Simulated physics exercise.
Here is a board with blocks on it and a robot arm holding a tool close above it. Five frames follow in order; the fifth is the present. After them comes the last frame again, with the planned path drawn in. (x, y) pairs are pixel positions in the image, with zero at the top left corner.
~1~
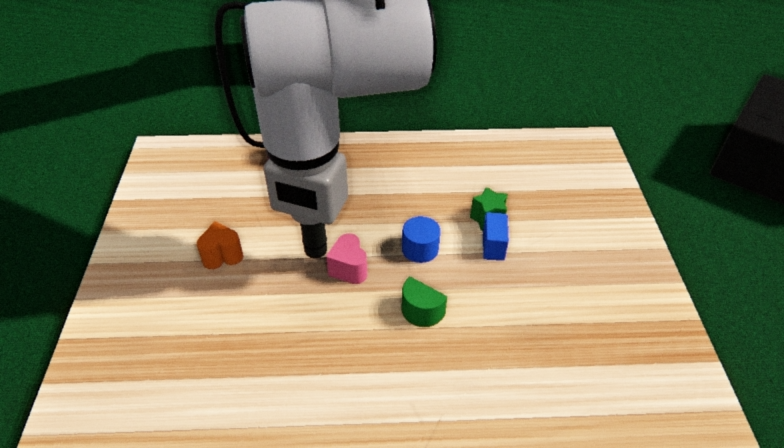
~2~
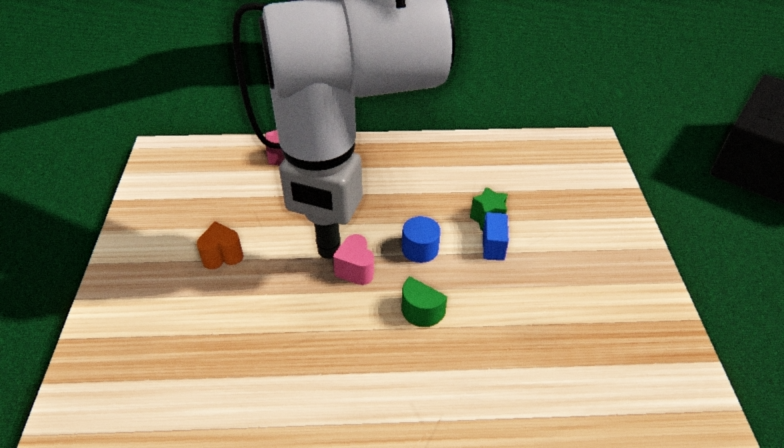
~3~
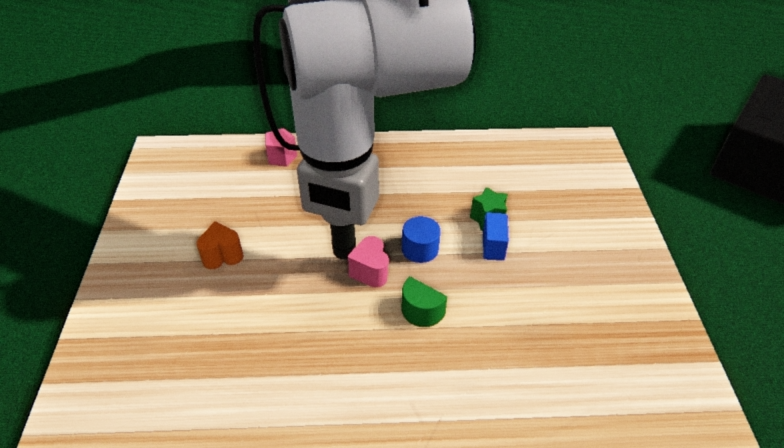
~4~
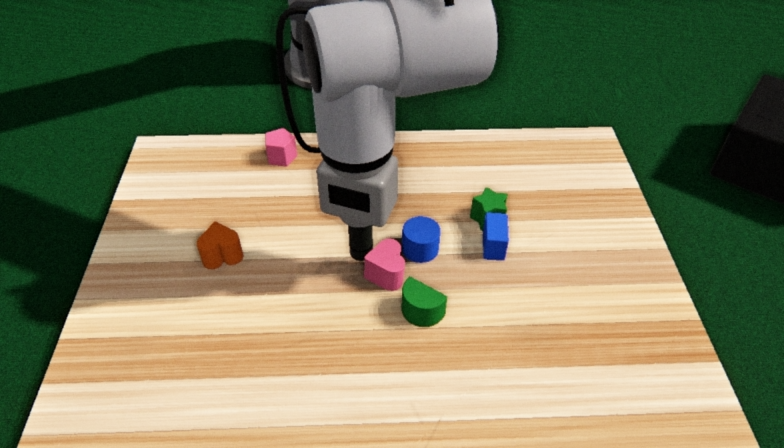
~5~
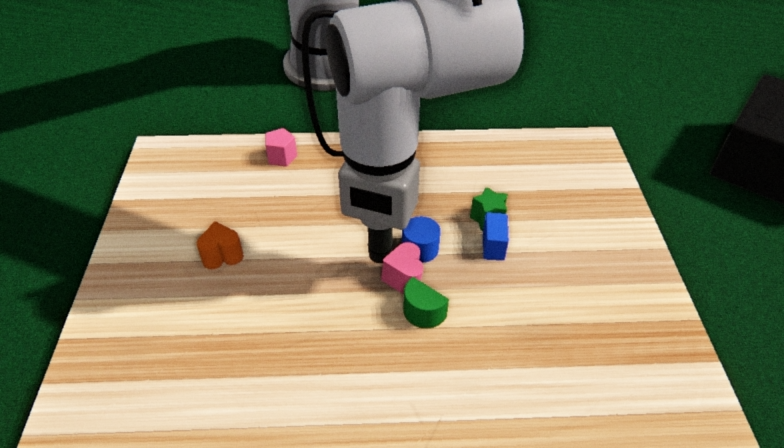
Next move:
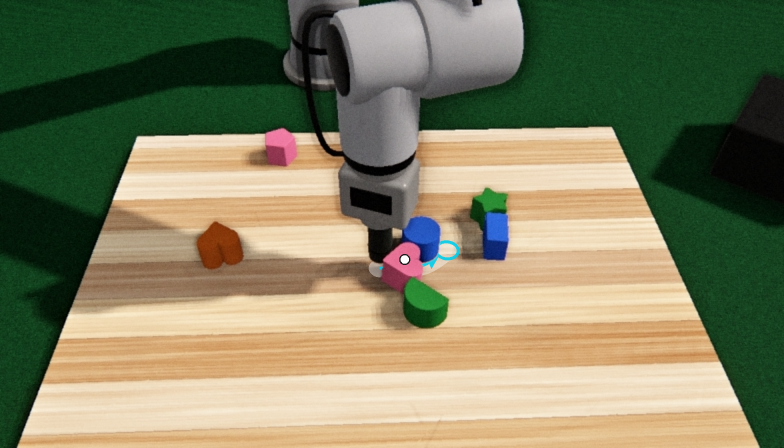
On a striped wooden board, a robot arm moved to the right, pushing a pink heart block steadily along until it was close beside the blue cylinder and the green D-shaped block.
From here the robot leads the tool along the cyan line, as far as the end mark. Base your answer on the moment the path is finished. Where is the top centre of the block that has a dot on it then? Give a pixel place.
The middle of its top is at (440, 263).
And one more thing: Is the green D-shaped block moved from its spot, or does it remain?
It is no longer where it was.
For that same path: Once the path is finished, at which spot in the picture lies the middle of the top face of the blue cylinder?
I'd expect the centre of its top face to be at (442, 209).
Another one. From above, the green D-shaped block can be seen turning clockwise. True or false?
This is true.
Drawn move, from (380, 268) through (406, 268) and (429, 263) to (447, 250); the dot is on the pink heart block.
Halfway along, tool (419, 254); pink heart block (440, 263), turned 20° clockwise; blue cylinder (430, 225); green D-shaped block (433, 301), turned 40° clockwise.
At the end, tool (448, 238); pink heart block (440, 263), turned 25° clockwise; blue cylinder (442, 209); green D-shaped block (433, 301), turned 40° clockwise; blue rectangular block still.
